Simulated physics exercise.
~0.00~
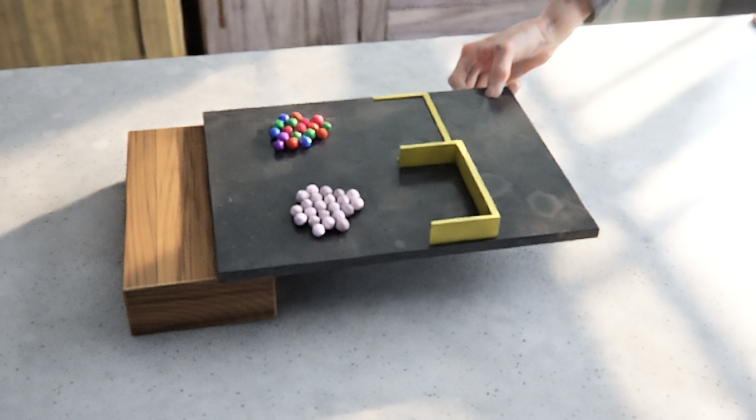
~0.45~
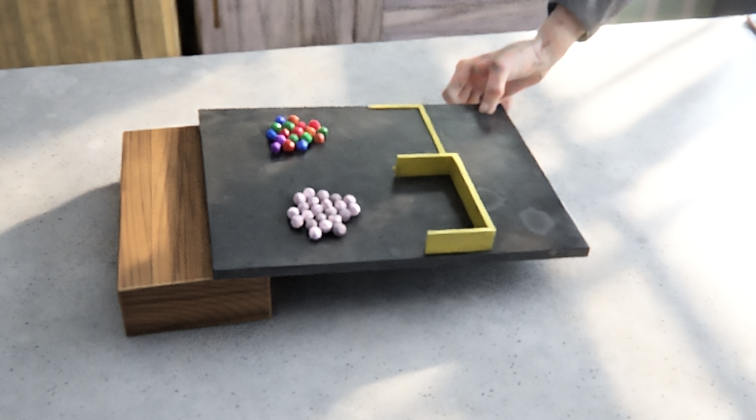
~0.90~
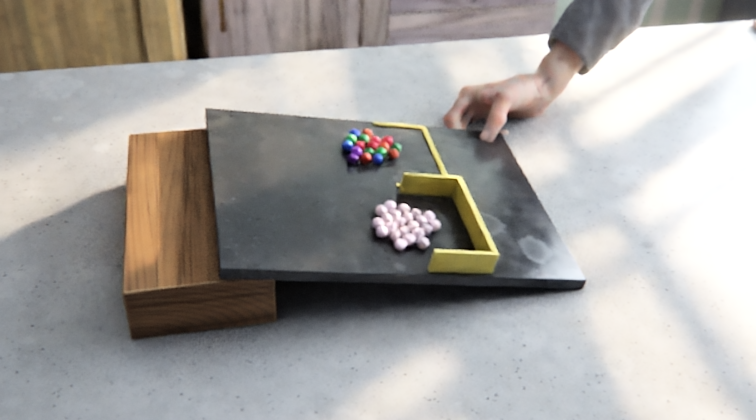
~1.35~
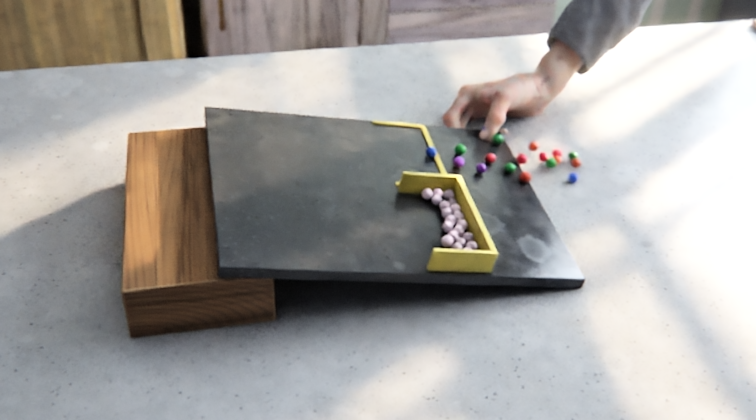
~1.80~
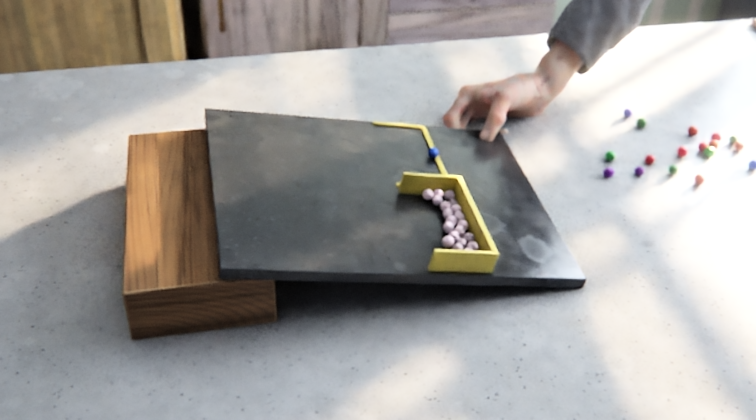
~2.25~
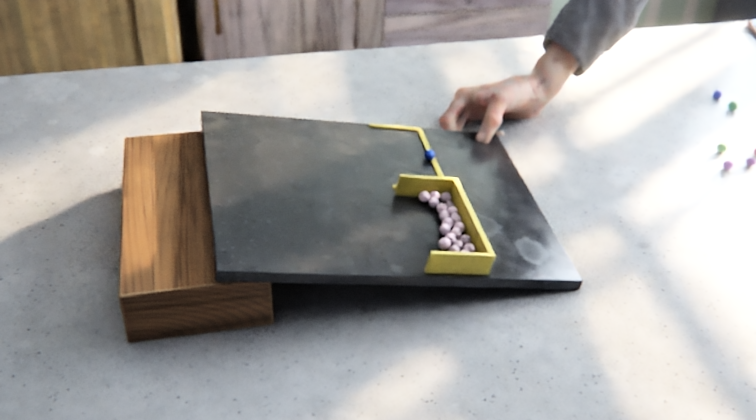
A hand lowered the right end of a dark board propped on a wooden block, and two heaps of little balls rolled right; the pale pink ones gathered behind a yellow barrier, while nearly all the colorful ones got past theirs and scattered across the counter.
